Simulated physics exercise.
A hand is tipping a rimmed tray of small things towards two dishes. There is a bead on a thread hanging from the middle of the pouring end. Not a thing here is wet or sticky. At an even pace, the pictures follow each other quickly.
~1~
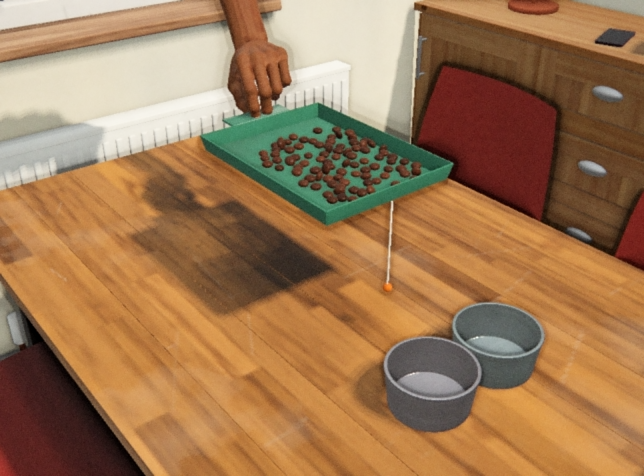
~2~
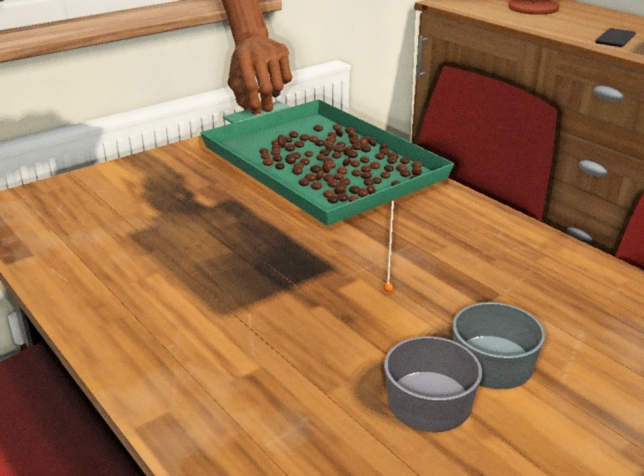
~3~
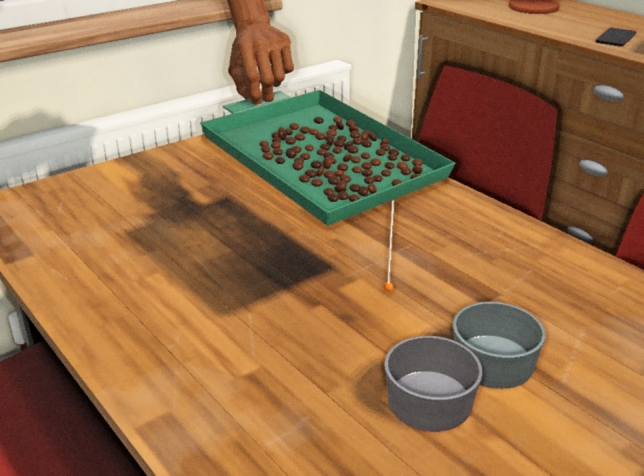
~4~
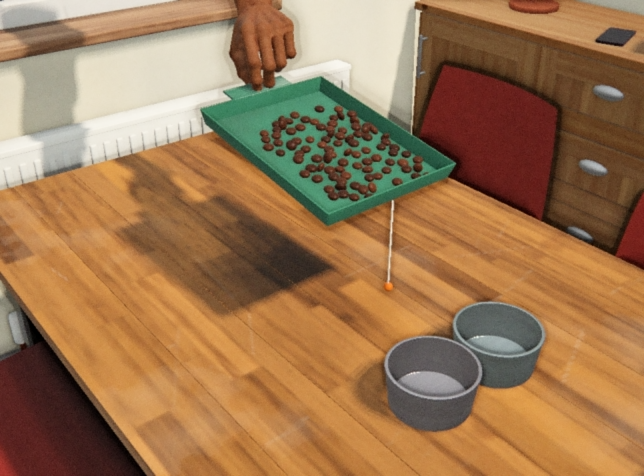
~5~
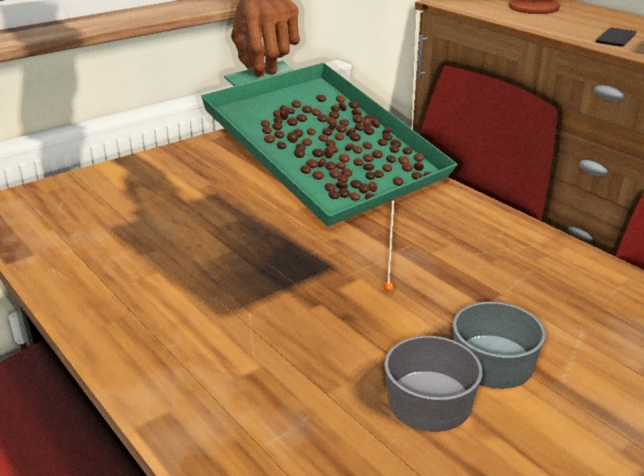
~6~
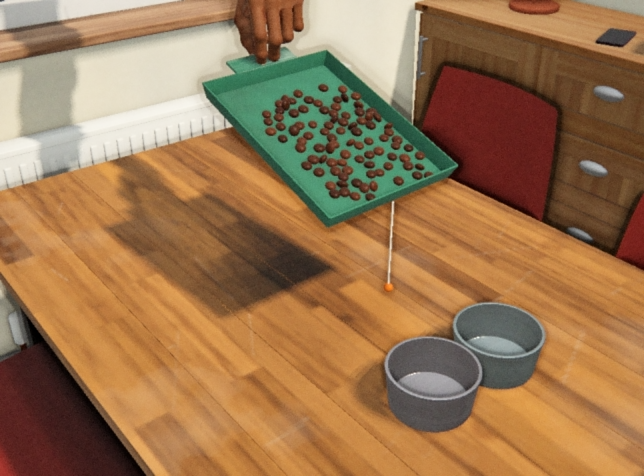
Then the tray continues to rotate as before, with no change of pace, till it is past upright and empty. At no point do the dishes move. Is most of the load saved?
Turns out most of it gets away in the end.
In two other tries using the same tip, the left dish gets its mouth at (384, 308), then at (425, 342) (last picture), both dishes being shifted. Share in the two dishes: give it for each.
It comes to near 30 per cent the first time and near 40 per cent the second time.
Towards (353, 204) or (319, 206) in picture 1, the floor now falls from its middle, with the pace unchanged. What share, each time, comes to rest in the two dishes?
0 and 0 per cent, in that order.
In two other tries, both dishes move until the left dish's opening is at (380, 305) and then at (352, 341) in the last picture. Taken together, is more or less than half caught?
Result, first setup: A minority share; second setup: A majority share.
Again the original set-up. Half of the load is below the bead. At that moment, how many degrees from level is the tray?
Around 110 degrees of turn.
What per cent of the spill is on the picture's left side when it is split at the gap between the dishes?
90 %, roughly.
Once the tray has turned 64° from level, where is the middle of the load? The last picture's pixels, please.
Check around (388, 183) in the last picture.
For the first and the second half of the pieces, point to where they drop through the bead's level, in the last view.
I'd say around (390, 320) at first, then around (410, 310).
Shortly afterwards, tray tipped steeply; all but a few on the tray; only a few in the air.
Next, tray tipped past a quarter turn; near a quarter on the tray; only a few in the left dish; only a few in the right dish; near half outside both; near a third in the air.
Some moments later, tray tipped past a quarter turn; only a few in the left dish; only a few in the right dish; all but a few outside both.
In the end, tray tipped past a quarter turn; only a few in the left dish; only a few in the right dish; all but a few outside both.
